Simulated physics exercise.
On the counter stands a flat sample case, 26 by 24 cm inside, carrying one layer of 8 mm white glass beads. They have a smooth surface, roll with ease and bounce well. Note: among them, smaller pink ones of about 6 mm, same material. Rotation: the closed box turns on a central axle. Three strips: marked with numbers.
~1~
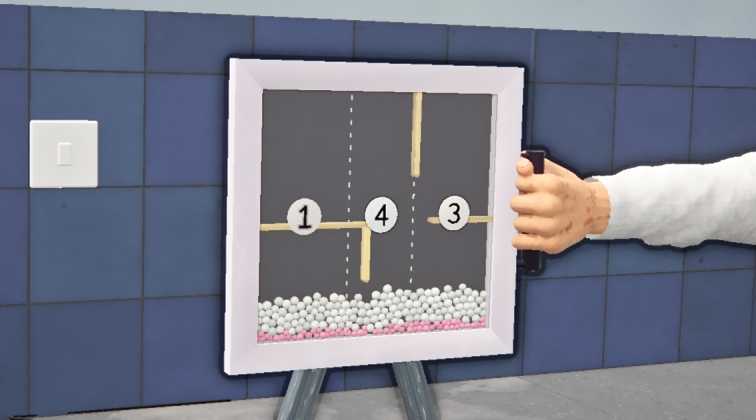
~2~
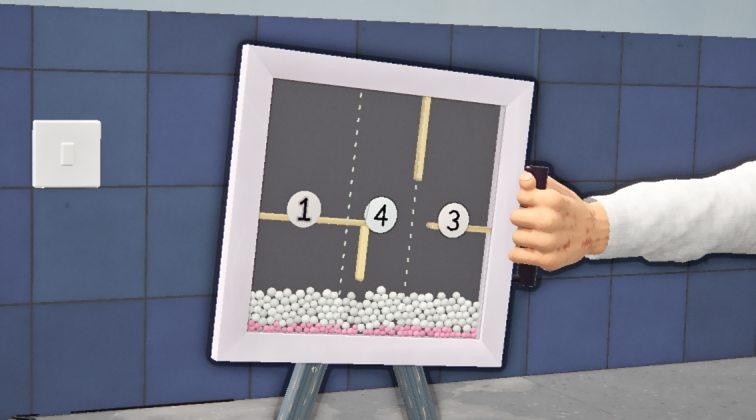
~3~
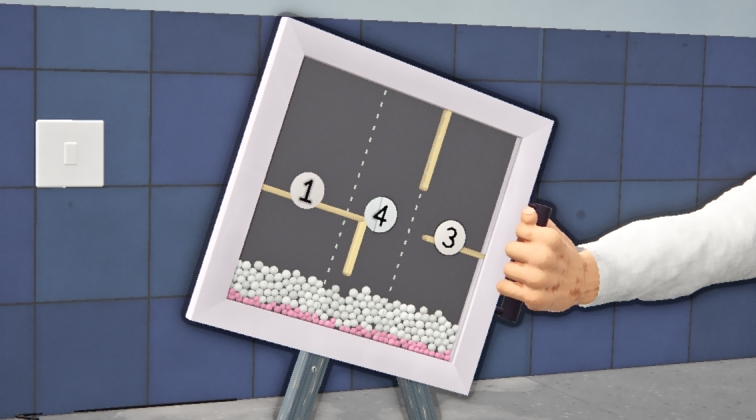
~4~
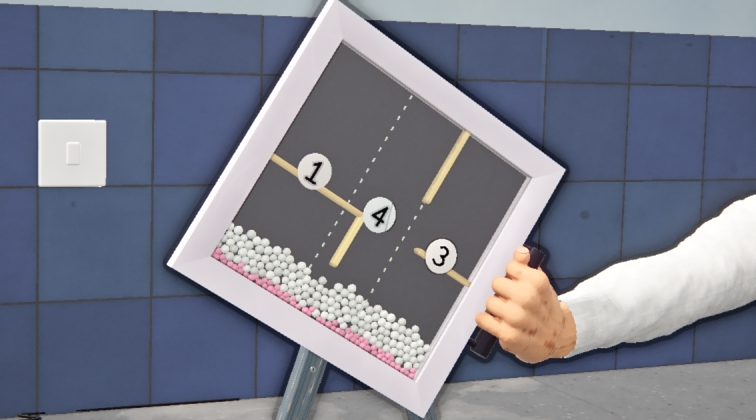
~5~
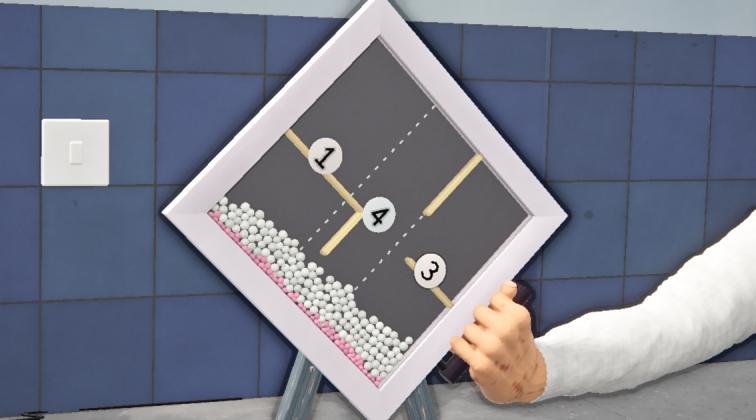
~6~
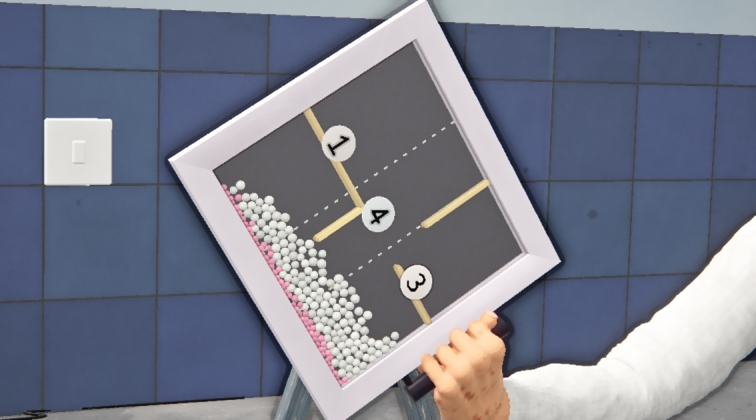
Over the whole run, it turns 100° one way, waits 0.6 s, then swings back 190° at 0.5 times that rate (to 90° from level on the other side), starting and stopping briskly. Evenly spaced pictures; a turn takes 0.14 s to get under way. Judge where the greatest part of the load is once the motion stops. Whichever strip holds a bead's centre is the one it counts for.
The greatest part is in the one marked 1.
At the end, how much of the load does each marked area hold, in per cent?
Strip 1 85, strip 3 0, strip 4 15.
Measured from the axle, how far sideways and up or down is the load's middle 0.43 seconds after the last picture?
About 8 cm left and 6 cm below.
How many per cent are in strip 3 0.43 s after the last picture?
About 90 %.
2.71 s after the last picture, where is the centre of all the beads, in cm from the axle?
The middle sits around 6 cm right and 9 cm below.
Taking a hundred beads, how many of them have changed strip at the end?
My reckoning puts it near 60 percent.
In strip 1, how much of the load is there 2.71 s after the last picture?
That part holds about 5 percent of it.
Then, 0.43 s after the last picture, it stands 100° clockwise; the beads' middle is 8 cm left of and 6 cm below the centre; no. 3, 90 %, no. 4, 10 %.
Then, 2.71 s after the last picture, it stands 5° clockwise; the beads' middle is 6 cm right of and 9 cm below the centre; no. 1, 5 %, no. 3, 75 %, no. 4, 25 %.
Then, 4.39 s after the last picture, it stands 90° anticlockwise; the beads' middle is 8 cm right of and 7 cm below the centre; no. 1, 85 %, no. 4, 15 %.
All still 4.8 s after it, it stands 90° anticlockwise; no. 1, 85 %, no. 3, 0 %, no. 4, 15 %.
